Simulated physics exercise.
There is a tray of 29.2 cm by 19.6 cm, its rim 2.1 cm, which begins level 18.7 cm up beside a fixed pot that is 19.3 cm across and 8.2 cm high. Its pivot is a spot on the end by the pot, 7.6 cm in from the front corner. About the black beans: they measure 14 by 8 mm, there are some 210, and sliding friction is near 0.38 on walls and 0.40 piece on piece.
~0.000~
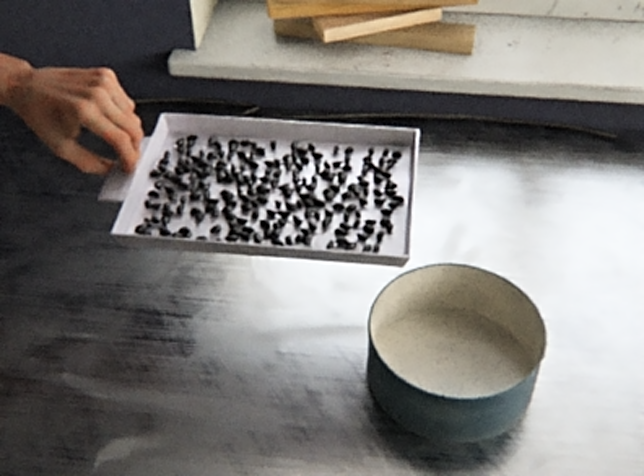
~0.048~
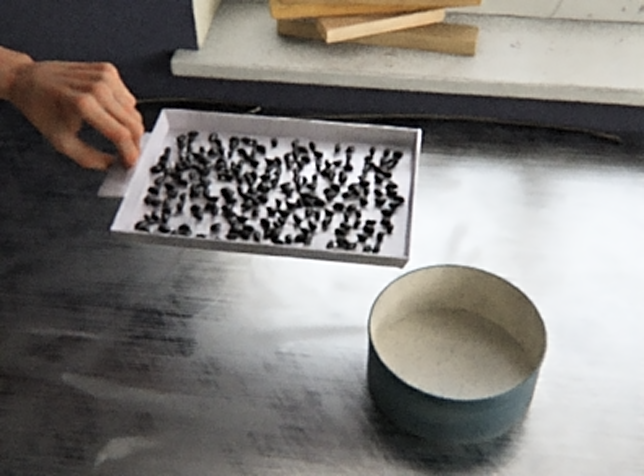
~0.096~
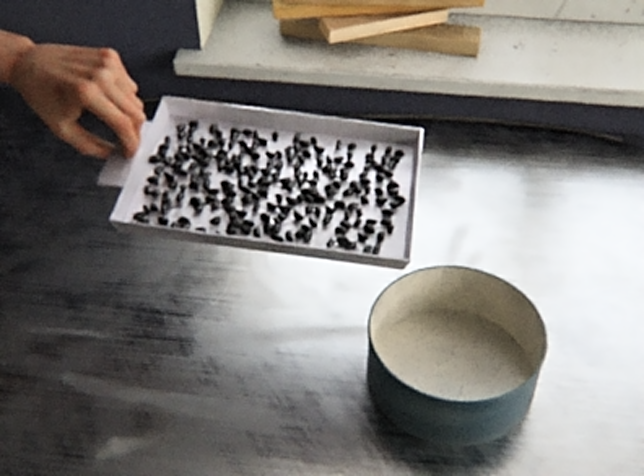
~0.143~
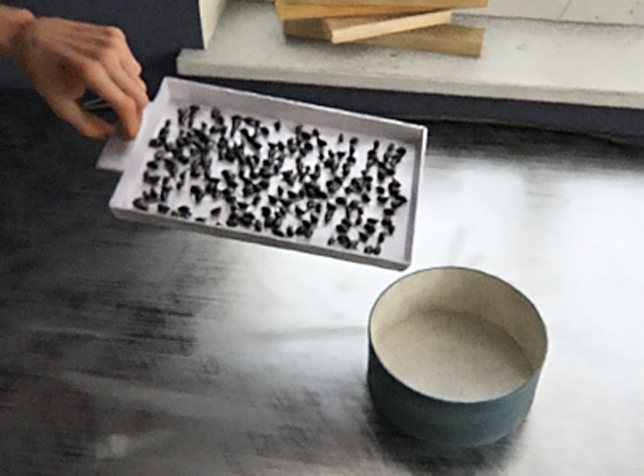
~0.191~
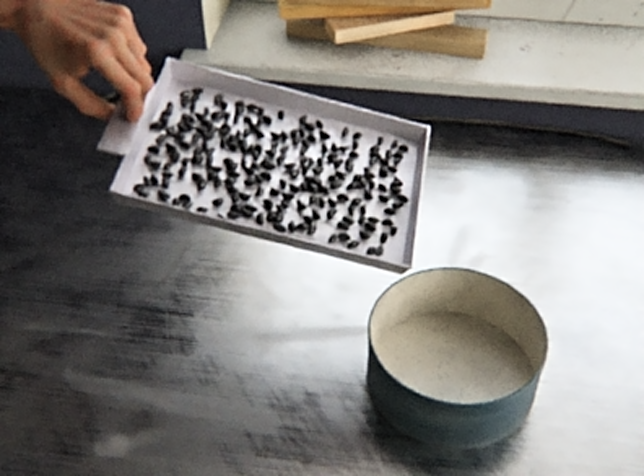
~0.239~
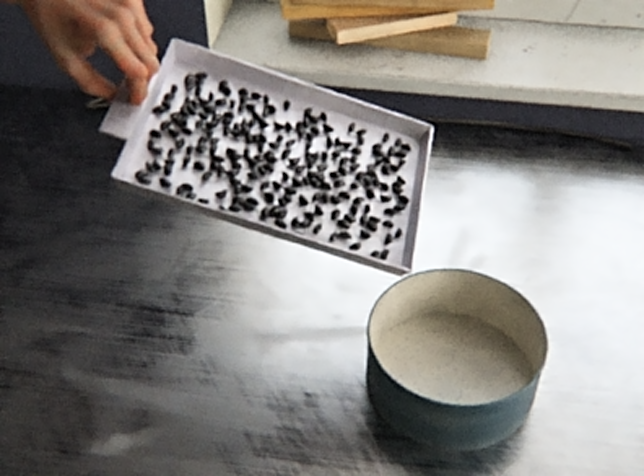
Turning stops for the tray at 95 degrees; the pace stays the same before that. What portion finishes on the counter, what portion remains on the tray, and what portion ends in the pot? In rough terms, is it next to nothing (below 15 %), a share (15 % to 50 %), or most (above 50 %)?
Counter: A small amount, tray: A small amount, pot: The majority.
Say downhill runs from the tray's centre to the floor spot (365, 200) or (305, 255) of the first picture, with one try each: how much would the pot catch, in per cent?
Near 60 and 50 per cent, in that order.
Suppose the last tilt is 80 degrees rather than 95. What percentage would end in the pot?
Result: Close to 95 %.
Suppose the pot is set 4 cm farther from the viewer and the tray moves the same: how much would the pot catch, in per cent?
It would come to roughly 90 percent.
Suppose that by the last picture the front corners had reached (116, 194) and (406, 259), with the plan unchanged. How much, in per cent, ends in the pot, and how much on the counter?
Final per cent - pot 95, counter 5.
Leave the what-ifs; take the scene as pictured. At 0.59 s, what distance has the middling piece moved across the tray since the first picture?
Displacement on the tray: Roughly 10 cm.
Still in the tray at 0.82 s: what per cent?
Of the load, some 45 percent.
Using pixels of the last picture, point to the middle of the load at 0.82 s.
The load's centre is near (431, 285) at that time.
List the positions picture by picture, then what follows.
In the first frame, tray tilt 0 degrees, front corners at (118, 230) and (405, 252); middle of the pieces at (265, 191); pot at (457, 326).
In the second frame, tray tilt 1 degrees, front corners at (118, 226) and (405, 253); middle of the pieces at (265, 189).
In the third frame, tray tilt 4 degrees, front corners at (117, 216) and (405, 255), lowest corner right front; middle of the pieces at (266, 184).
In the fourth frame, tray tilt 9 degrees, front corners at (117, 202) and (407, 258), lowest corner right front; middle of the pieces at (267, 175).
In the fifth frame, tray tilt 14 degrees, front corners at (118, 187) and (408, 261), lowest corner right front; middle of the pieces at (269, 167).
In the sixth frame, tray tilt 19 degrees, front corners at (120, 173) and (408, 265), lowest corner right front; middle of the pieces at (272, 160); pot at (457, 332). The tray's pace is about 105 degrees a second.
After 0.59 s, tilt 56 degrees; the tray holds 100 %, the pot 0 %.
After 0.82 s, tilt 80 degrees; the tray holds 45 %, the pot 25 %.
Then, at 1.17 s, tilt 95 degrees; the tray holds 0 %, the pot 95 %.
At rest (1.8 s), counter 0 %, tray 0 %, pot 100 %.
